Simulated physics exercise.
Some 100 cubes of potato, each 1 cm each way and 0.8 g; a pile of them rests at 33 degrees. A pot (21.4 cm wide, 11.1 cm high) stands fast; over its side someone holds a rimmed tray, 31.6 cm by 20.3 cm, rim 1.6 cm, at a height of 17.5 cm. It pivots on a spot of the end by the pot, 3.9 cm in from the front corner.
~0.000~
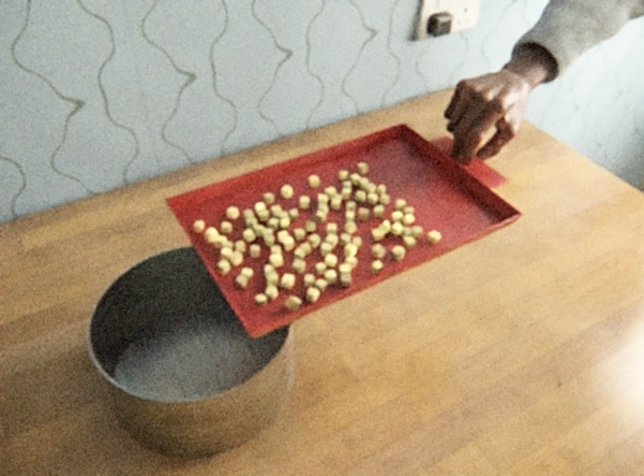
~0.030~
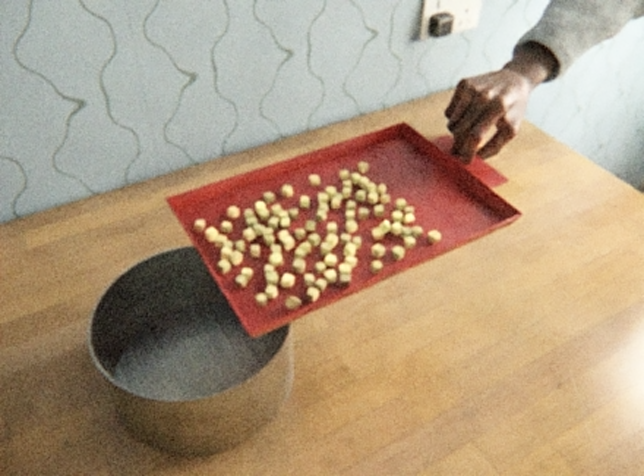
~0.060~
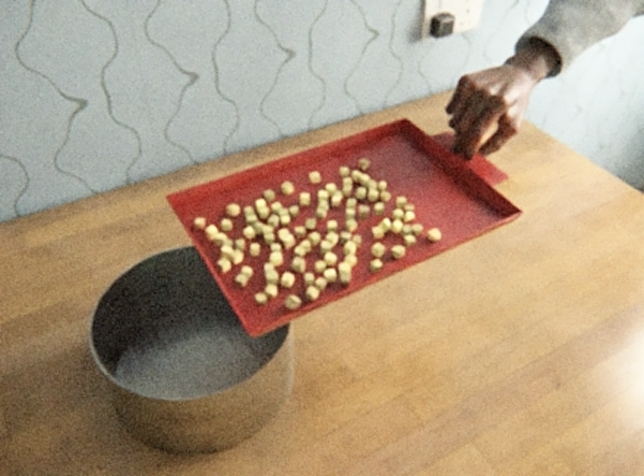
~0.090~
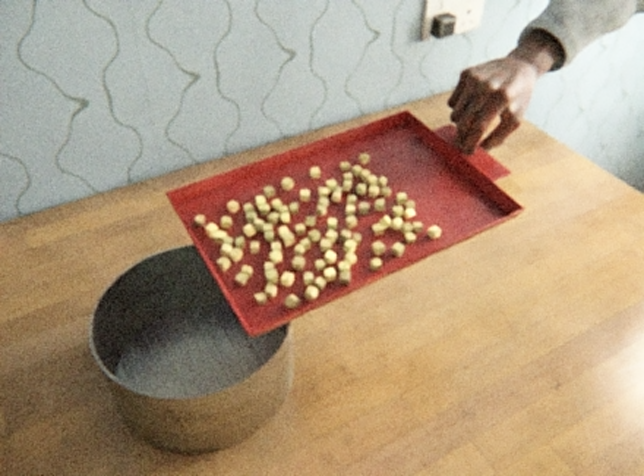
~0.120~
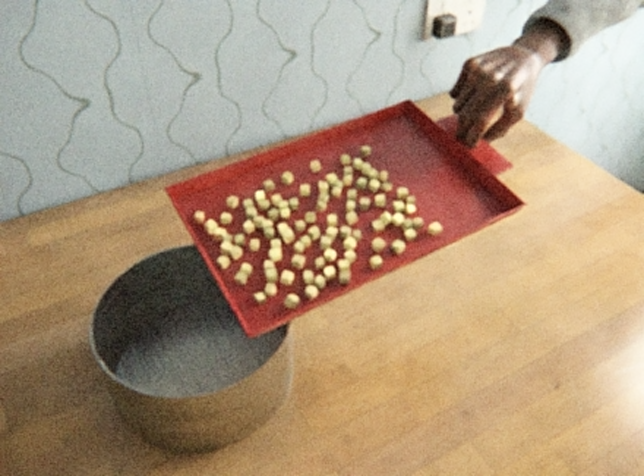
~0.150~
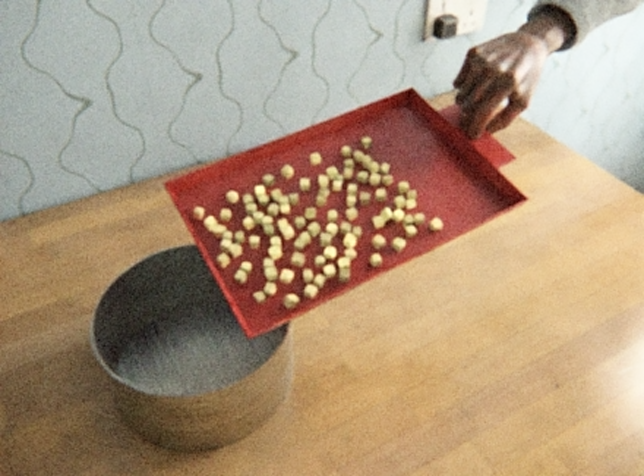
A red rimmed tray scattered with small pale cubes, held by a hand at its far right end above a wooden table, stays nearly level, then tilts slightly, its far side rising while its near corner stays over a metal pot.
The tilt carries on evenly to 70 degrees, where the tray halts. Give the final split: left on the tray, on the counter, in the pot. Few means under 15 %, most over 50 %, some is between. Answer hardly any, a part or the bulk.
Tray: A part, counter: The bulk, pot: Hardly any.
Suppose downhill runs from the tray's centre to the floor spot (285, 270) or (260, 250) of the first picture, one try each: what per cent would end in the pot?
Some 35 and 50 per cent.
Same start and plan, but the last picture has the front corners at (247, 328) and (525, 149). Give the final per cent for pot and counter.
Pot 65, counter 30.
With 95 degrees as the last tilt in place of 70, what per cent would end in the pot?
It would be near 5 per cent.
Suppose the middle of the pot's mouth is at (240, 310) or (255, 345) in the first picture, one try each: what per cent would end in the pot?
About 15 and 65 per cent.
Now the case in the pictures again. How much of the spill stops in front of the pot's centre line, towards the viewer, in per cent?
Some 100 per cent.
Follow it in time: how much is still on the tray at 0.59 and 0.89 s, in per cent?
About 100, 45.
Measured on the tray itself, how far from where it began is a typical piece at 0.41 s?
Some 1 cm.
After 0.41 s, tilt 40 degrees; the tray holds 100 %, the pot 0 %.
After 0.59 s, tilt 60 degrees; the tray holds 100 %, the pot 0 %.
After 0.89 s, tilt 70 degrees; the tray holds 45 %, the pot 0 %.
At rest (2.2 s), tray 25 %, counter 75 %, pot 0 %.
